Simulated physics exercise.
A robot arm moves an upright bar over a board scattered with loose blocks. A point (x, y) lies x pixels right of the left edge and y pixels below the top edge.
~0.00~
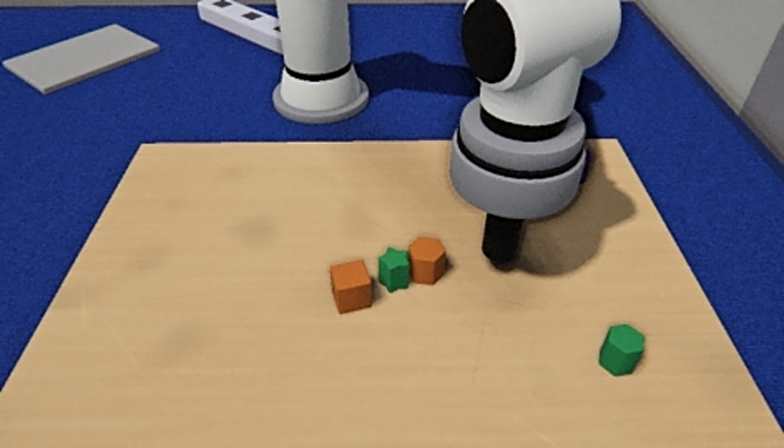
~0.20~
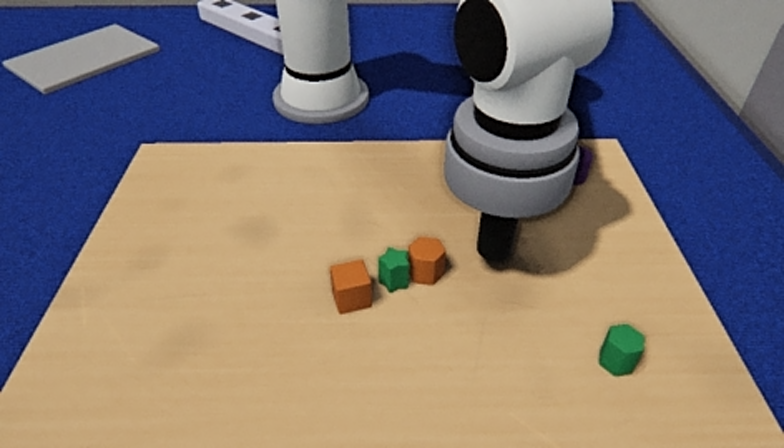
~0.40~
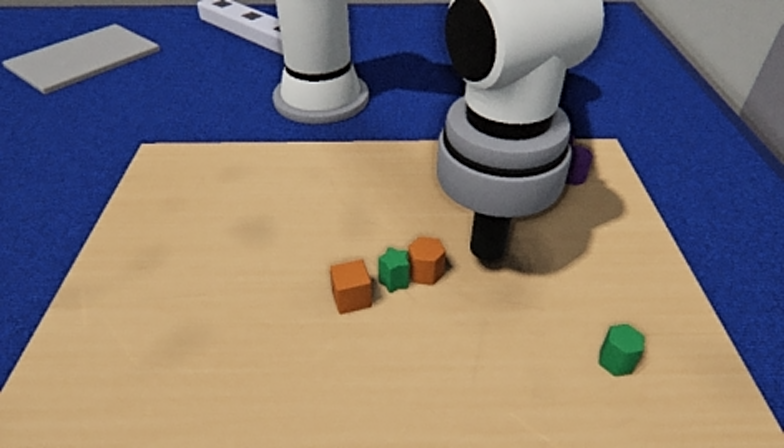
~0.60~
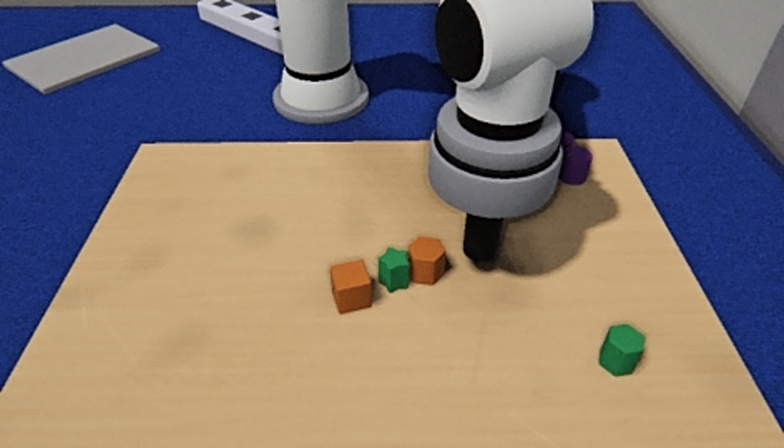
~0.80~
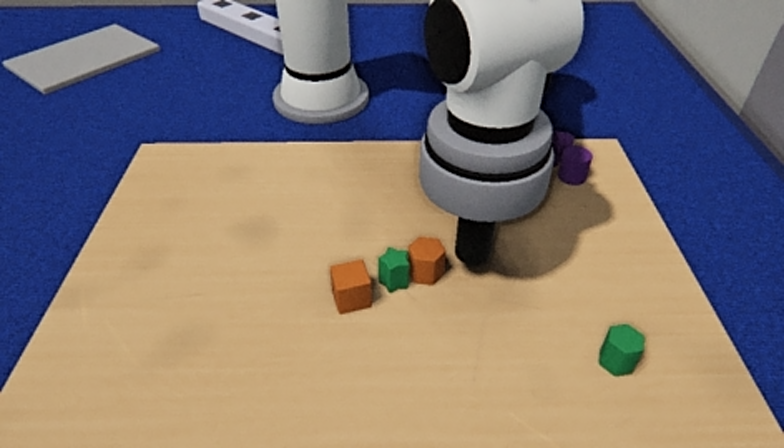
A robot arm slides an upright black bar slowly left across a wooden board, leaving the orange and green blocks unmoved.
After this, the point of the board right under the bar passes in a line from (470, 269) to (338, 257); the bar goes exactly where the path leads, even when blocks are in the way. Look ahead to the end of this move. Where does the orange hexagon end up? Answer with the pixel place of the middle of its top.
So, by the moment the path ends, you'll find the top centre of the orange hexagon at (306, 250).
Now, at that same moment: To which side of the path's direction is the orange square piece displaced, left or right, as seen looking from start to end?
It moves off to the left.
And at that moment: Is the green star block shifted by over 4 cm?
The answer is yes.
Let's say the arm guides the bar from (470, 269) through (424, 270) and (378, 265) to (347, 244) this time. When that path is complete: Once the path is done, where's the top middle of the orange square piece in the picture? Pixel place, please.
It comes to (323, 282).
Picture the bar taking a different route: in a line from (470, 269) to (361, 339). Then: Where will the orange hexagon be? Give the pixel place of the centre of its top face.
Answer: (407, 250).
The first path, step by step. One third of the way, bar (426, 248); orange square piece (340, 277); green star block (370, 262), turned 35° anticlockwise; orange hexagon (393, 247).
Two thirds of the way, bar (379, 244); orange square piece (313, 292), turned 35° anticlockwise; green star block (332, 268), turned 60° anticlockwise; orange hexagon (346, 247), turned 25° anticlockwise.
At the end, bar (336, 241); orange square piece (304, 300), turned 60° anticlockwise; green star block (308, 273), turned 90° anticlockwise; orange hexagon (306, 250), turned 55° anticlockwise.
